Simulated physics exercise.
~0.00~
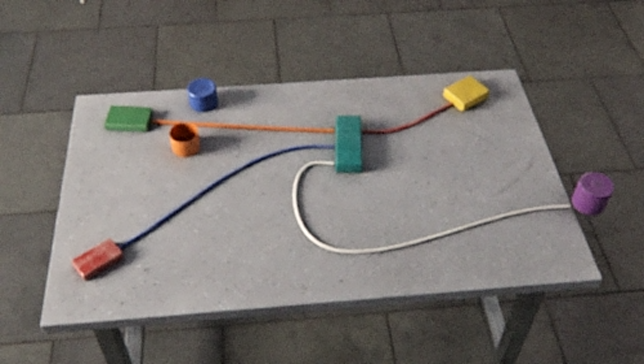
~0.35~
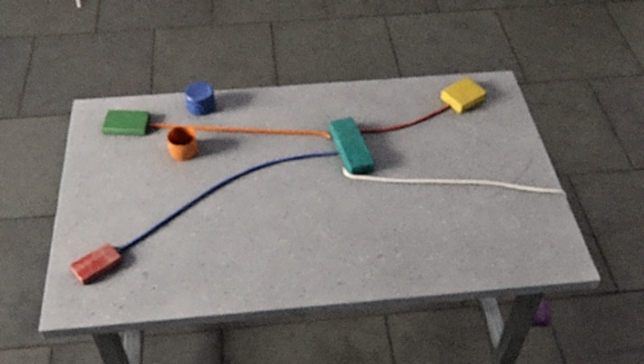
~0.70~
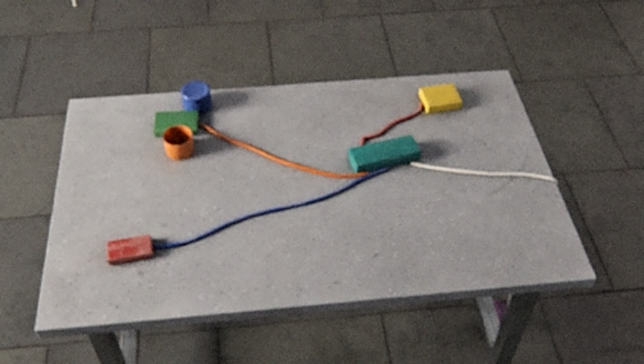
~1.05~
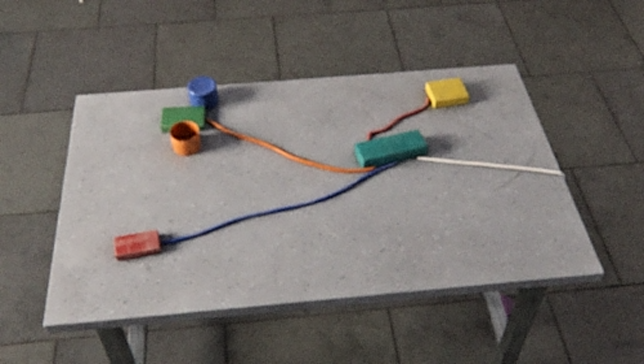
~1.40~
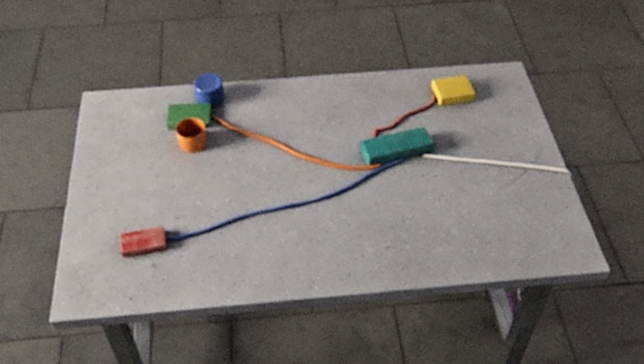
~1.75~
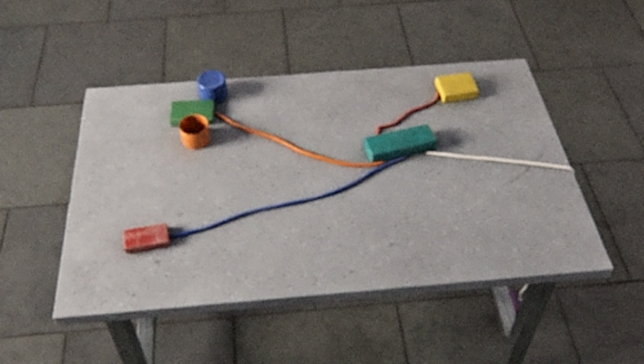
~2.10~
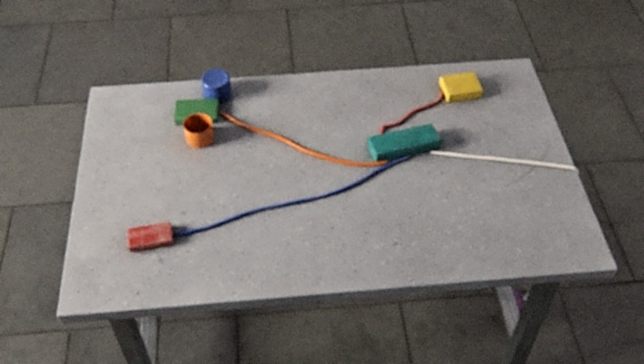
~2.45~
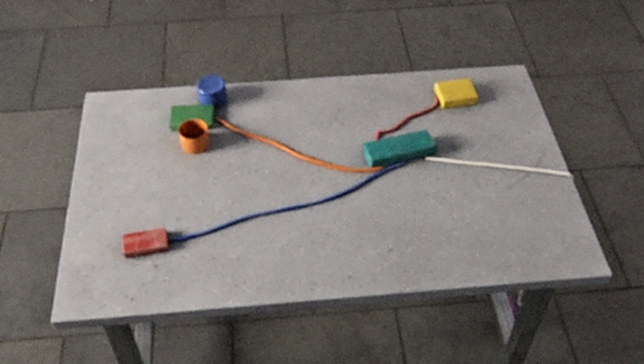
A table holds cabled blocks as the purple one falls off the right edge, dragging others.
